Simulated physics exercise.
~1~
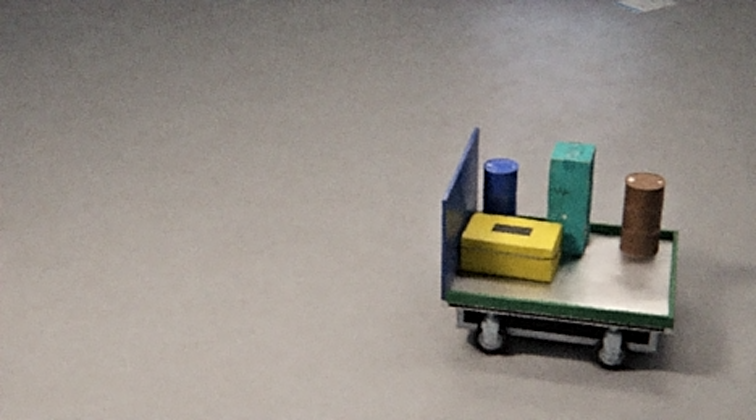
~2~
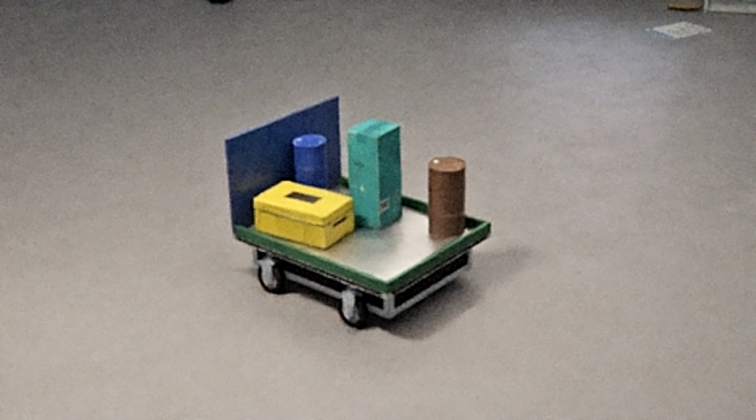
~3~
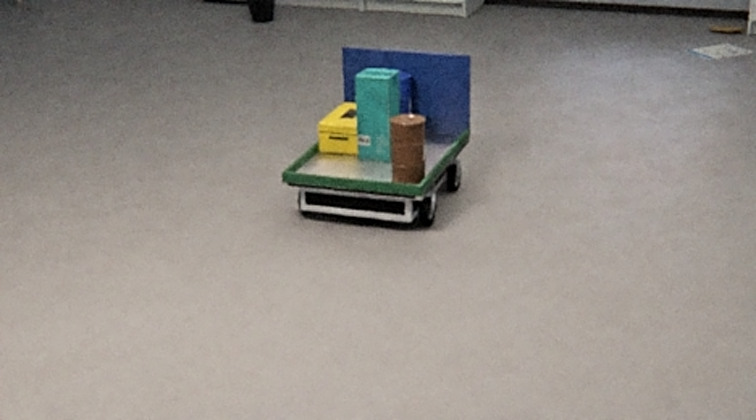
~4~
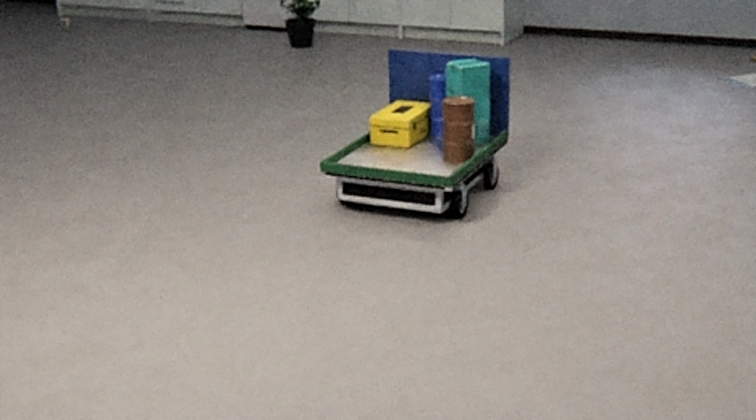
A cart carrying four objects swings right and stops, its load shifted but still upright.
